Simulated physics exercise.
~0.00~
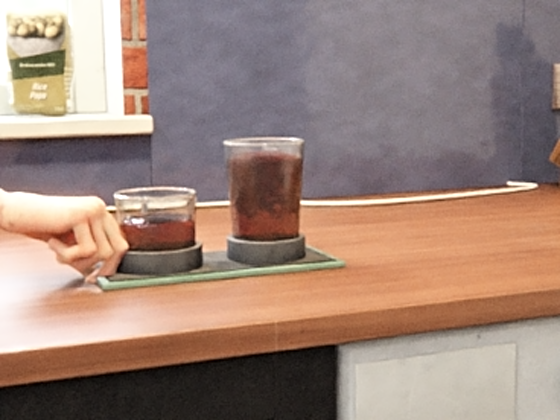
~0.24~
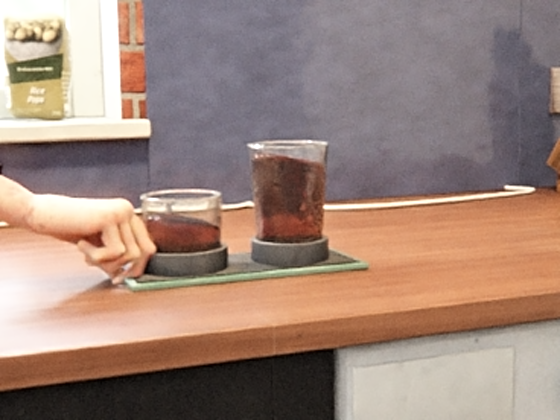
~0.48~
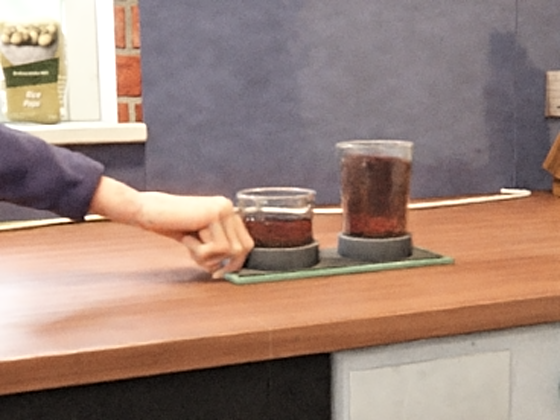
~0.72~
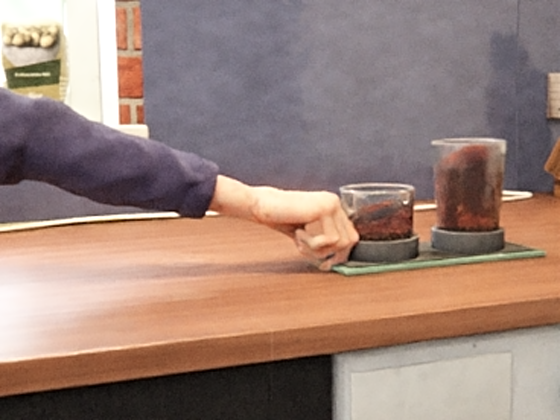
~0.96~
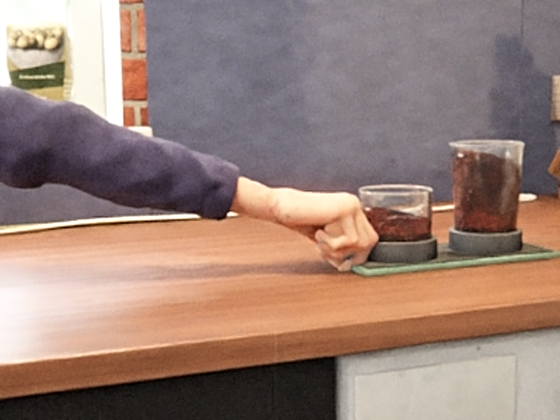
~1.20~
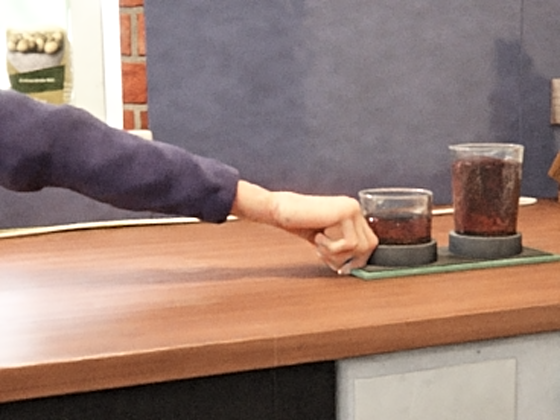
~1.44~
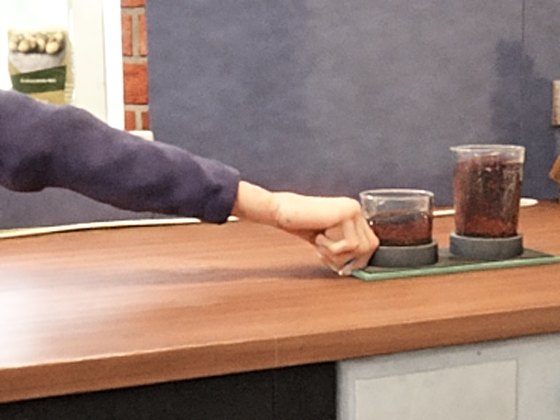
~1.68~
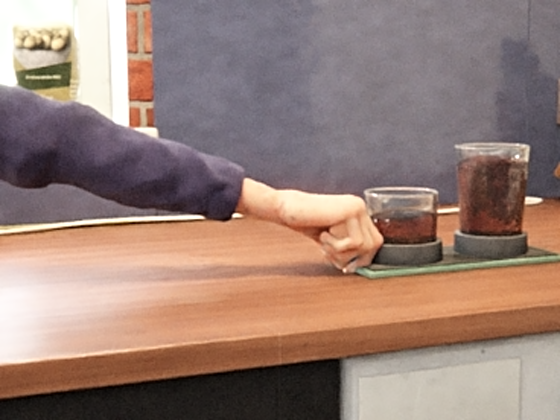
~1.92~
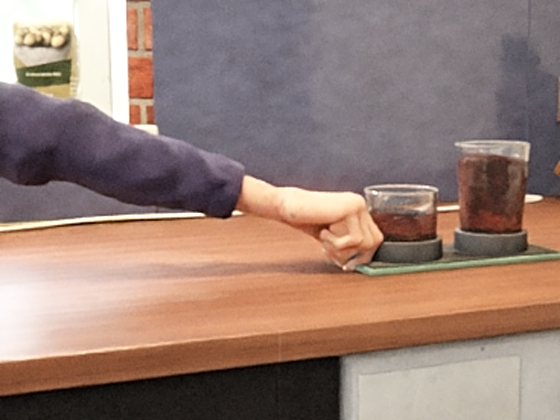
A tray carrying a short glass and a taller one, both holding dark liquid in round grey holders, slides smoothly right along a wooden counter, pushed by a hand from the left. The liquid tilts and shifts, then the tray stops, the hand still against it.
